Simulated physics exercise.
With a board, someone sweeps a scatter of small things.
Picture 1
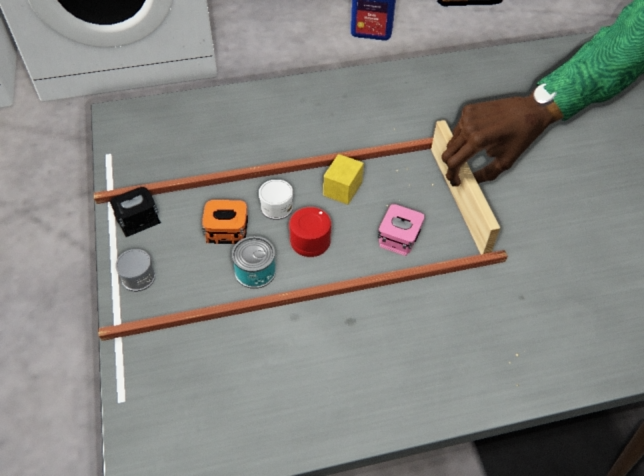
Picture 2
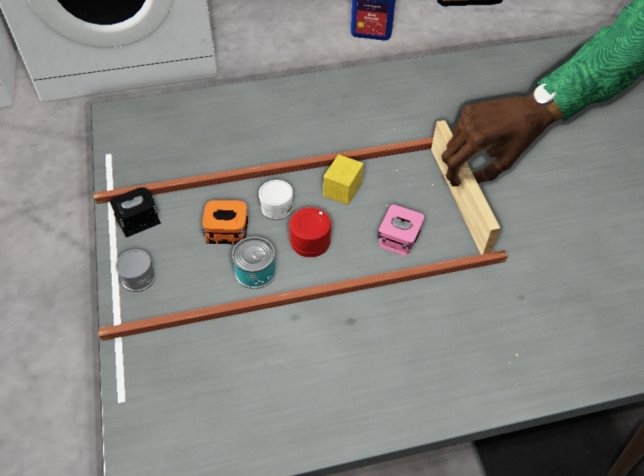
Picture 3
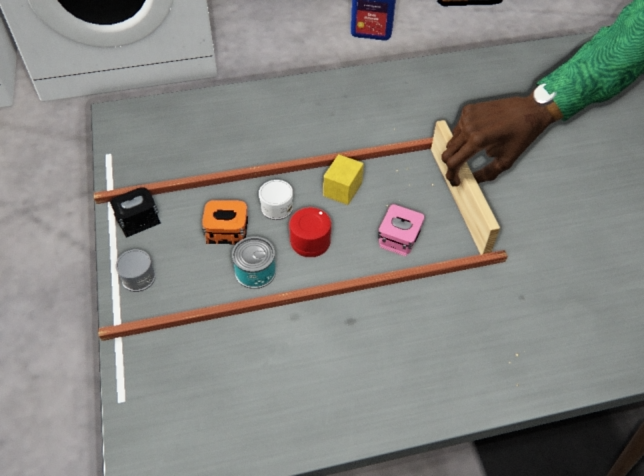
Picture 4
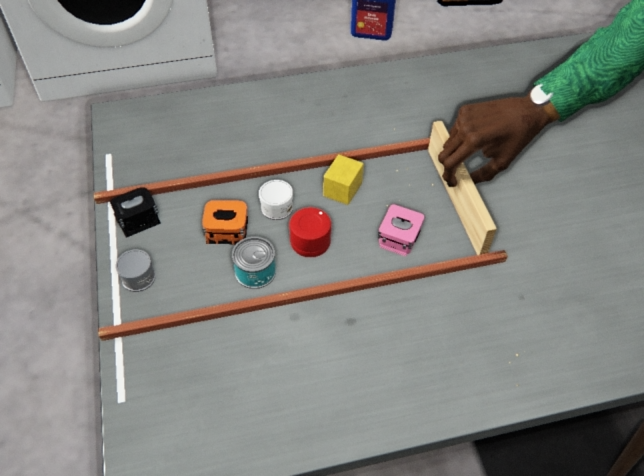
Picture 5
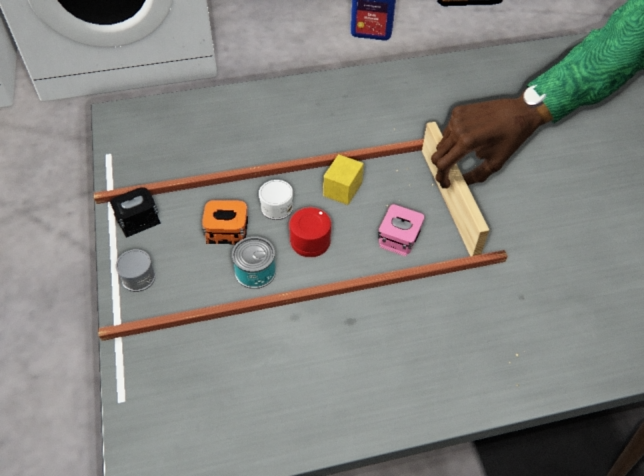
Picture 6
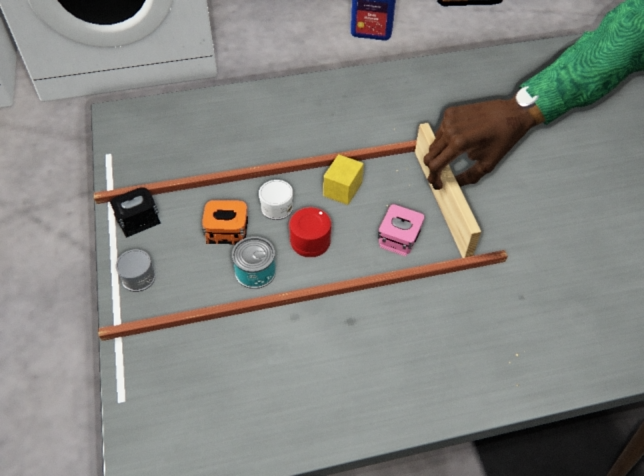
A wooden board, held by a hand in a green sleeve, stayed still at first, then slid slightly left between two reddish rails, while the small tins and cases on the grey table stayed put.
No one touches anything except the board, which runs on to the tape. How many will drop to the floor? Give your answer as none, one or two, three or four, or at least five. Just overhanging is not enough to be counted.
The count is at least five.
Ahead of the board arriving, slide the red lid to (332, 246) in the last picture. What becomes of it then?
It goes down.
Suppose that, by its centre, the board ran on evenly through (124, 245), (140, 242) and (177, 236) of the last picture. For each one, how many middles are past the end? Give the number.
Counts: 5, 5, 1.
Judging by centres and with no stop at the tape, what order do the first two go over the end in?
In order: The grey pot, the black case.
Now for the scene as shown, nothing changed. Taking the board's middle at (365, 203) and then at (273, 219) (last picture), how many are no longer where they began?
Moved so far: 2, later 6.
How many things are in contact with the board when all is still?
Well, it touches 2.
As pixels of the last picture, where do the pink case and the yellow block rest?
In the last picture the pink case sits at (95, 301) while the yellow block sits at (95, 230).
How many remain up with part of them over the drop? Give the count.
Overhang count: 2.
Soon after, none off yet; grey pot at rest near (136, 271); black case at rest near (135, 211); orange case moving near (221, 225).
At rest, the number that fall off is five or more; fallen, red lid, white tin, turquoise tin, orange case, black case and grey pot.
